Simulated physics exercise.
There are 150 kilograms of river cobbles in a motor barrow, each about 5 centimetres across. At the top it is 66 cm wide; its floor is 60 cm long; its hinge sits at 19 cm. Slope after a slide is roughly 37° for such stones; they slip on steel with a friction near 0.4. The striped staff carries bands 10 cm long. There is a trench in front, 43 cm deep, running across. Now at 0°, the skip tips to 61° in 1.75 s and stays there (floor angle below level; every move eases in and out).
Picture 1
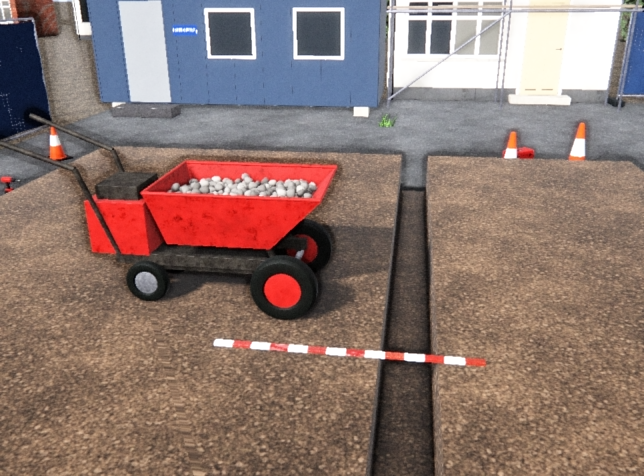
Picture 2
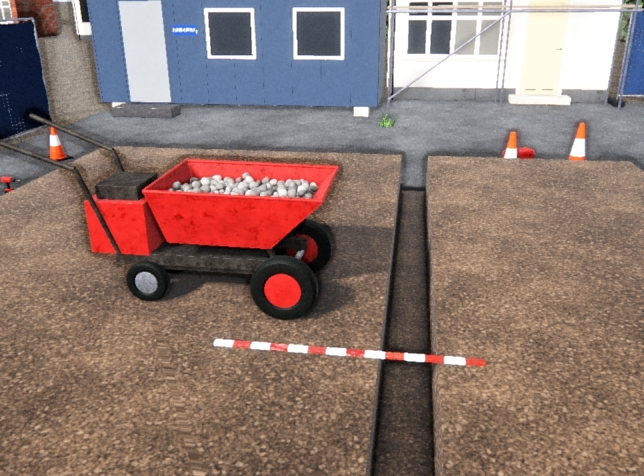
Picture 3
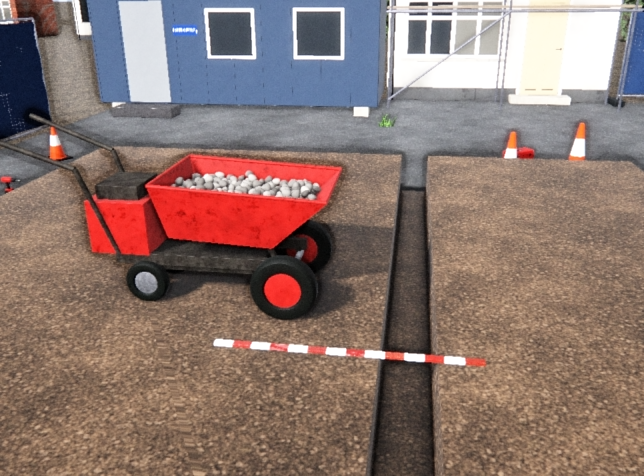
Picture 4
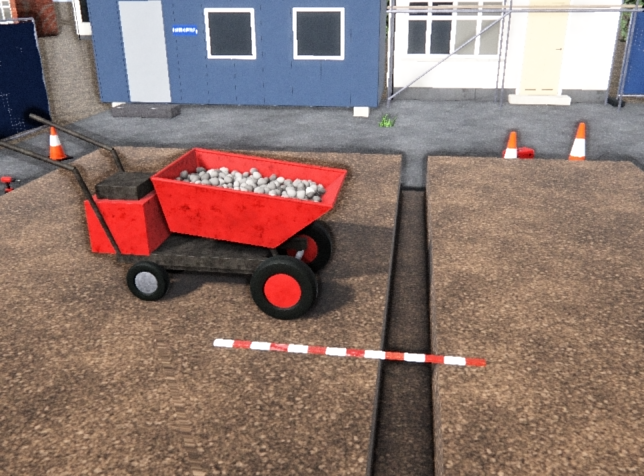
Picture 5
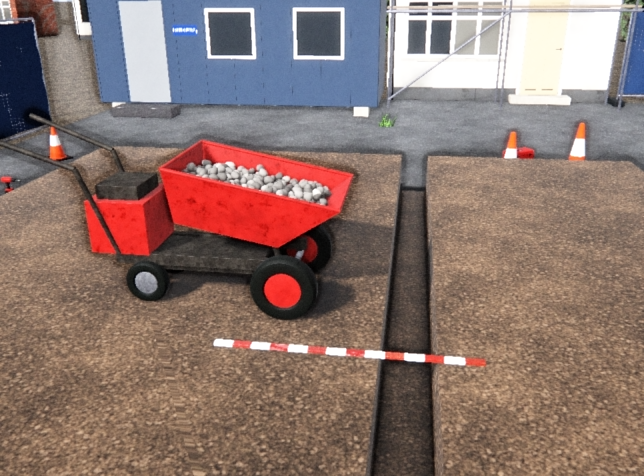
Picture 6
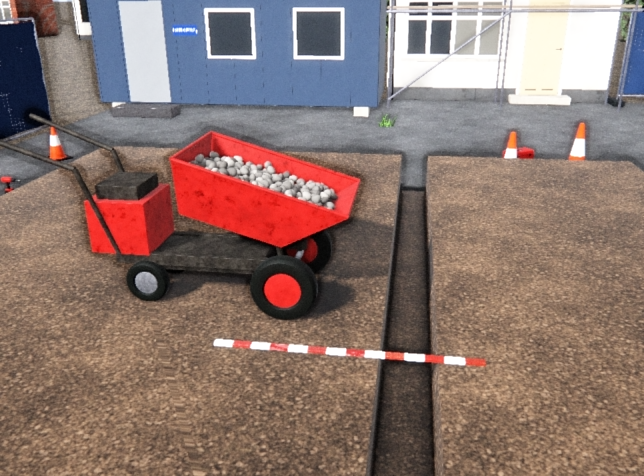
Red skip of grey stones on a small wheeled dumper slowly tilting down to the right beside a trench and striped staff.
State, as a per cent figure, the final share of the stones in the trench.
The final share is about 81 per cent.
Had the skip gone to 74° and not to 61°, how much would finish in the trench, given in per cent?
About 80%.
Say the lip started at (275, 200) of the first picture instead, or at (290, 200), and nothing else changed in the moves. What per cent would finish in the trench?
75 %, then 95 %.
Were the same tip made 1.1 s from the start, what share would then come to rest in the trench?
It would come to roughly 75 per cent.
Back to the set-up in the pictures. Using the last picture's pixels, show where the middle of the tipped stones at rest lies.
Somewhere near pixel (416, 344).
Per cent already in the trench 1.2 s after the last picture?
Roughly 25% by that time.
Then, 0.7 s after the last picture the floor is at 51°, 100 % in the skip; the foremost stones are at (377, 244).
Then, 1.2 s after the last picture the floor is at 61°, 69 % in the skip, 27 % in the trench, 4 % past the trench; the foremost stones are at (460, 305).
Then, 1.6 s after the last picture the floor is at 61°, 39 % in the skip, 43 % in the trench, 17 % past the trench; the foremost stones are at (532, 316).
Then, 3.6 s after the last picture the floor is at 61°, 0 % in the skip, 81 % in the trench, 19 % past the trench; the foremost stones are at (610, 330).
